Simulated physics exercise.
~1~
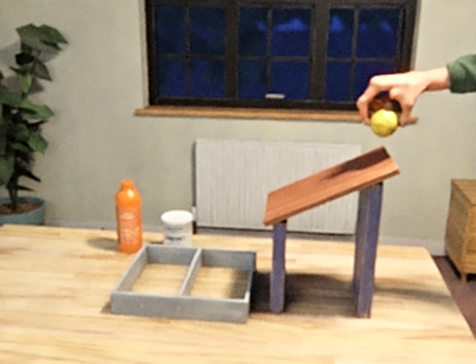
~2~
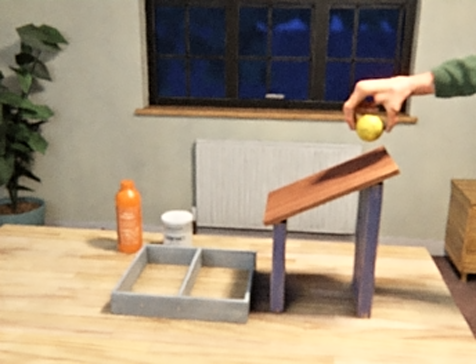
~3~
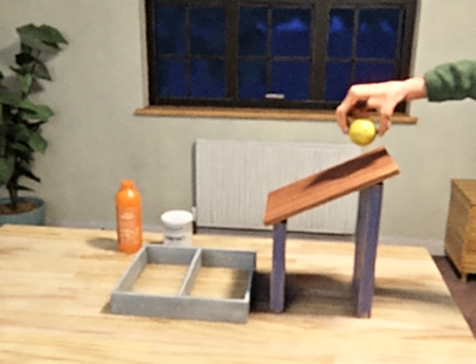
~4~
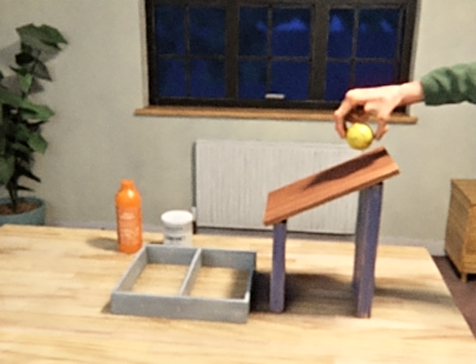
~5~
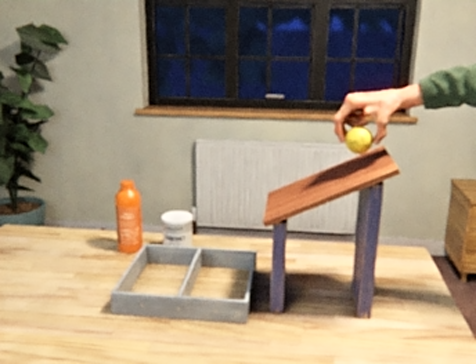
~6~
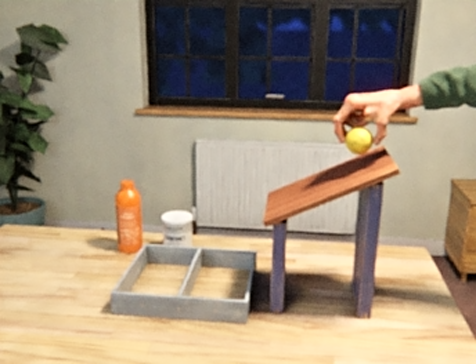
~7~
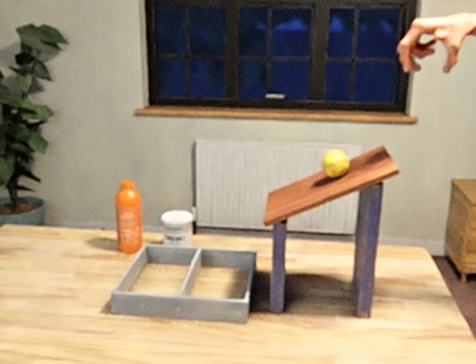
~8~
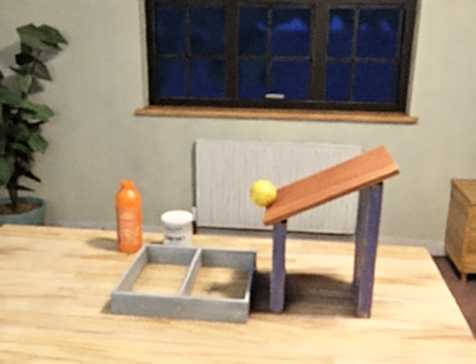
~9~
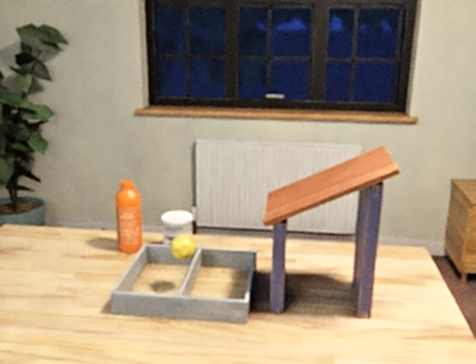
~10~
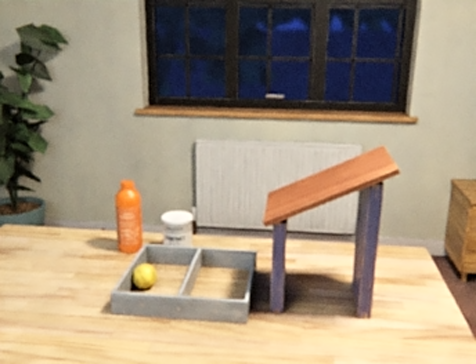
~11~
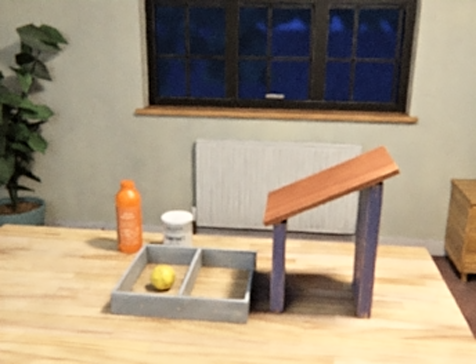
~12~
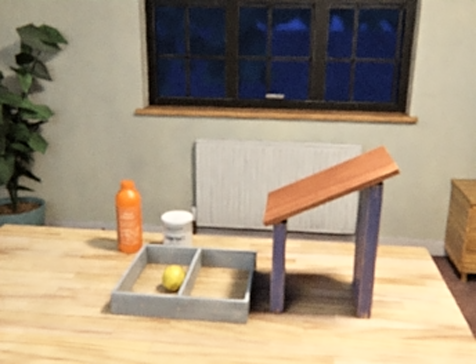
To begin with, a hand holds a yellow ball above the raised end of a sloping wooden board, with a gray two-bay tray, an orange bottle and a white tin to the left. The hand moves left and lowers the ball toward the board, pausing just over it. The fingers let go and the hand draws back as the ball rolls down the slope. It leaves the lower end, drops leftward over the tray and lands in the farther bay. There it moves back to the right, ending beside the divider, while the bottle and tin stay in place.
